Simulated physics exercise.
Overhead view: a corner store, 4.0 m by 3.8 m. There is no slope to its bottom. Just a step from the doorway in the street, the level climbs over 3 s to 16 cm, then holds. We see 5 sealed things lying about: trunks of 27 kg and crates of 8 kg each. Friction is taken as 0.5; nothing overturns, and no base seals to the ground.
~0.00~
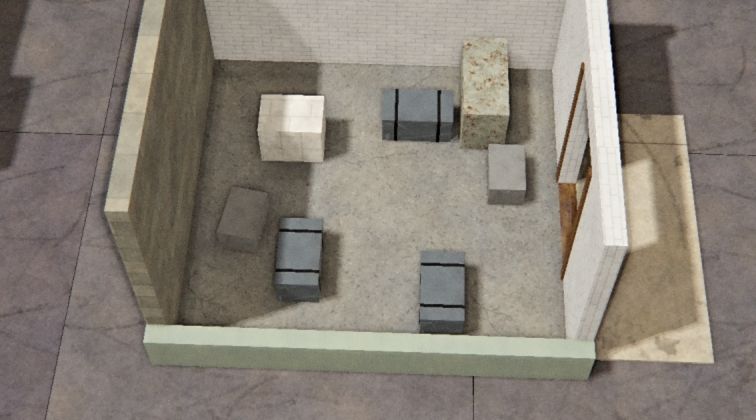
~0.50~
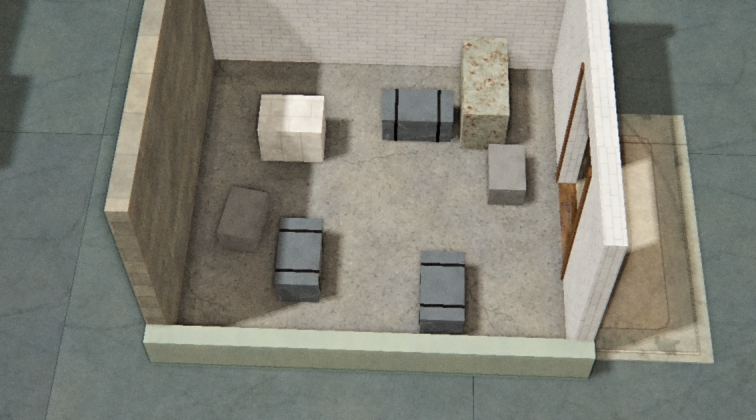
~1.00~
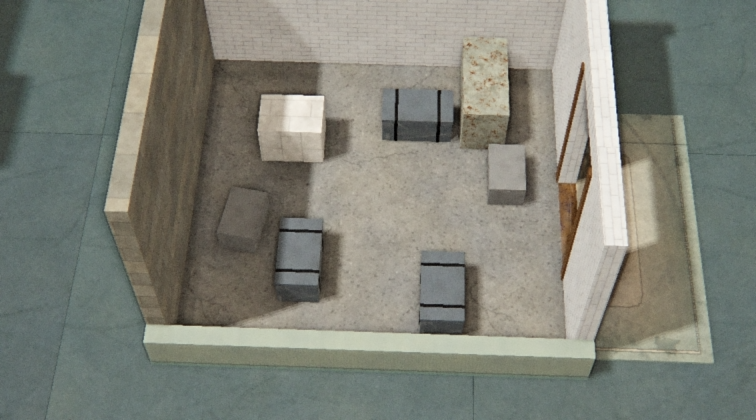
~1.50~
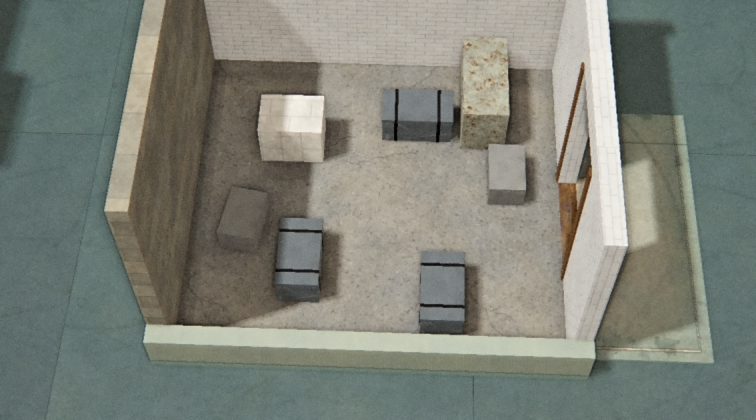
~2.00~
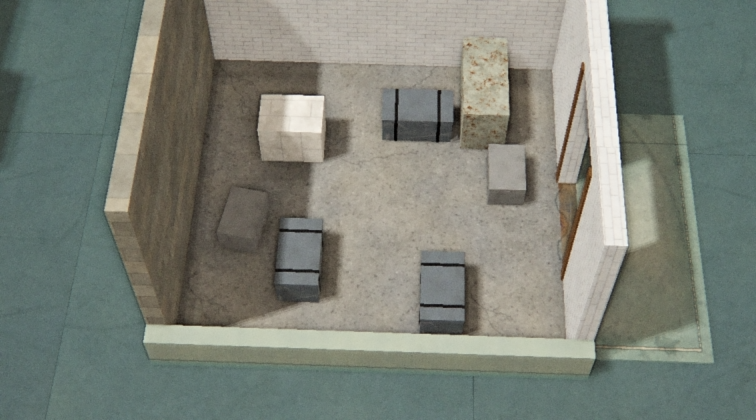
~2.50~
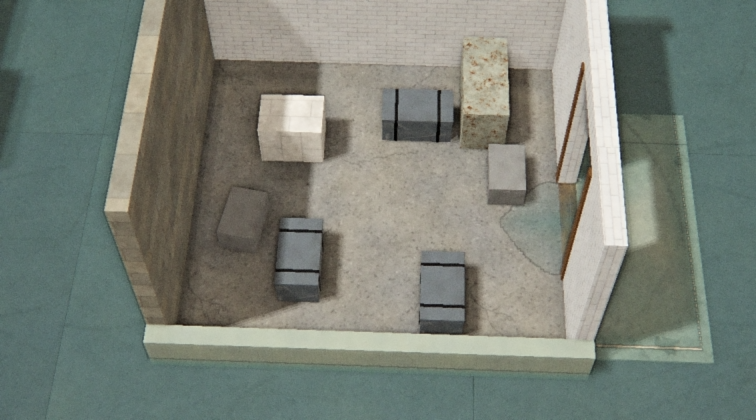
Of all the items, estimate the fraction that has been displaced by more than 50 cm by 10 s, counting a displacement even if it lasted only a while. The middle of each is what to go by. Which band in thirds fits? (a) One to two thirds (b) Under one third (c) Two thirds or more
Option a: One to two thirds.
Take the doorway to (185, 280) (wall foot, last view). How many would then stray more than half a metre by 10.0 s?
Then 3 of them would.
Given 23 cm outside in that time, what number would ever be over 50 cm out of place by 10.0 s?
With that change, 4 of them.
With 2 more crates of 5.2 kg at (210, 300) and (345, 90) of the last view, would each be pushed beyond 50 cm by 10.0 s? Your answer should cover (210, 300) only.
That one is within the limit.
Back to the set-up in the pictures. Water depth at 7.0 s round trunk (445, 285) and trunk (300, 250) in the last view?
Some 5 cm at the first, some 4 cm at the second.
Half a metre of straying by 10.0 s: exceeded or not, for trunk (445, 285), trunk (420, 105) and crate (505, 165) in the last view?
Same order as the question: Smaller, smaller, greater.
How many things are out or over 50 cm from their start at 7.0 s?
Count then: 1.
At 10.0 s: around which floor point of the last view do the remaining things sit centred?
Mean floor pixel: About (327, 254).
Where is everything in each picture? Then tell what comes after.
In the first frame, a trunk at (299, 251), on the bottom; a crate at (507, 167), on the bottom; 0.0 m2 under water; 0 of 5 have shifted.
In the second frame, a trunk at (299, 251) rests on the ground; a crate at (507, 167), on the bottom; water covers 0.0 m2; 0 of 5 have shifted.
In the third frame, a trunk at (299, 251) rests on the ground; a crate at (507, 167) rests on the ground; water covers 0.0 m2; 0 of 5 have shifted.
In the fourth frame, a trunk at (299, 251), on the bottom; a crate at (507, 167), on the bottom; water covers 0.0 m2; 0 of 5 have shifted.
In the fifth frame, a trunk at (299, 251), on the bottom; a crate at (507, 167), on the bottom; water covers 0.0 m2; 0 of 5 have shifted.
In the sixth frame, a trunk at (299, 251) rests on the ground; a crate at (507, 167) rests on the ground; water covers 0.5 m2; 0 of 5 have shifted.
After 3.5 s 0 of 5 are over 50 cm from their spots; 0 afloat.
After 4.5 s 1 of 5 are over 50 cm from their spots; 1 afloat.
After 7.0 s 1 of 5 are over 50 cm from their spots; 1 afloat.
After 10.0 s 2 of 5 are over 50 cm from their spots, and 2 have been at some point; 2 afloat.
